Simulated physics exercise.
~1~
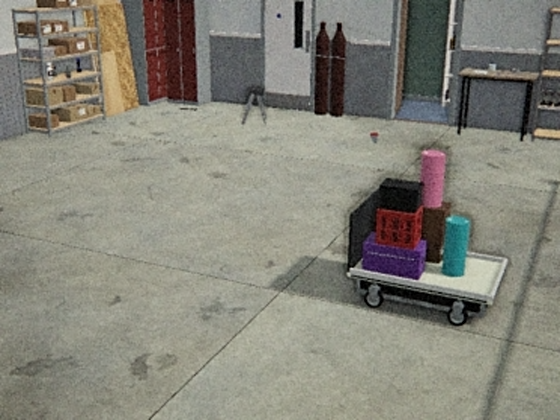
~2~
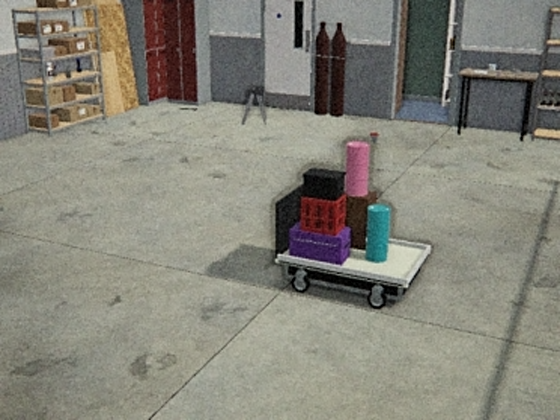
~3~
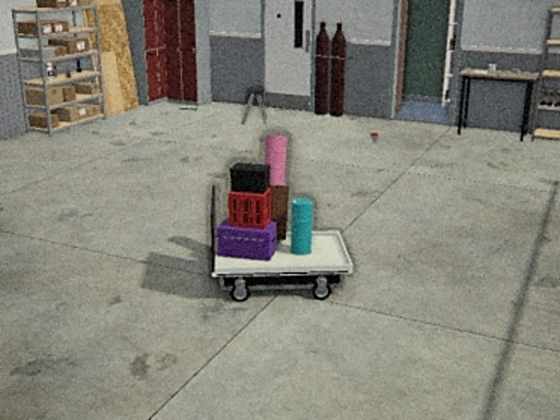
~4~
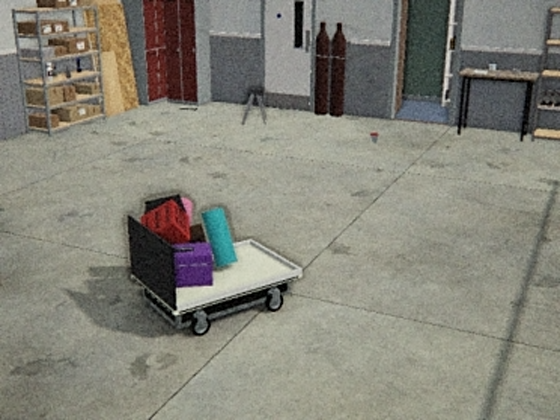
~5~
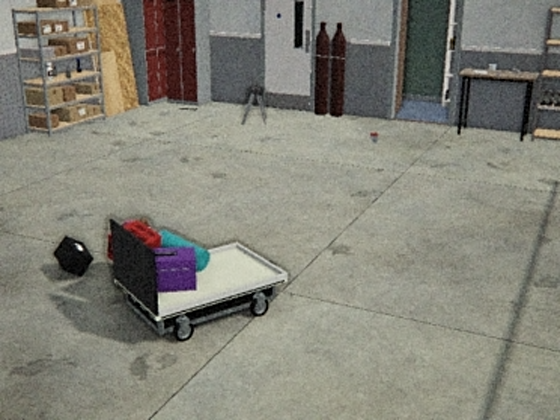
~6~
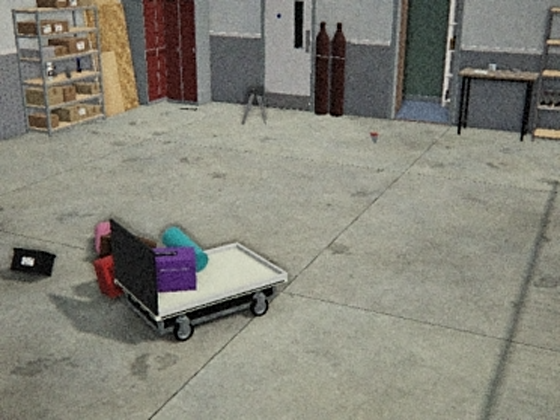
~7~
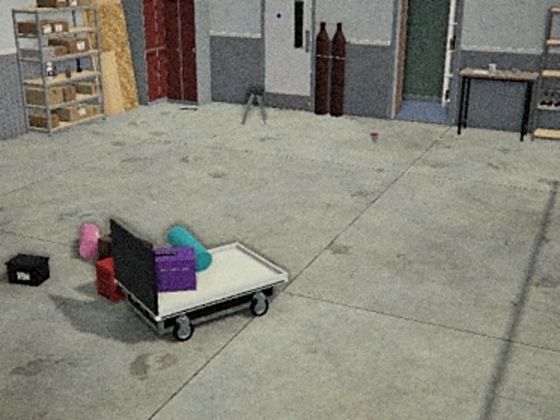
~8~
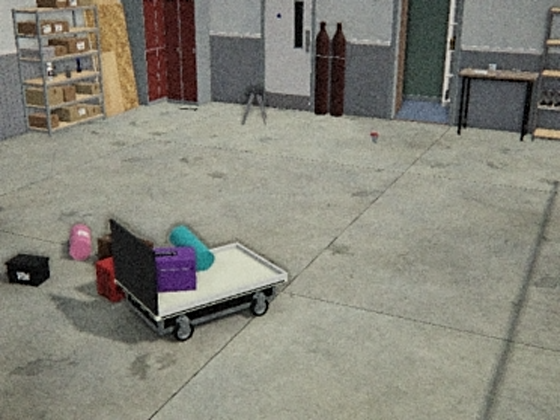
Flat cart rolling left across a workshop floor, turning and stopping, spilling four items past its board as turquoise canister topples.
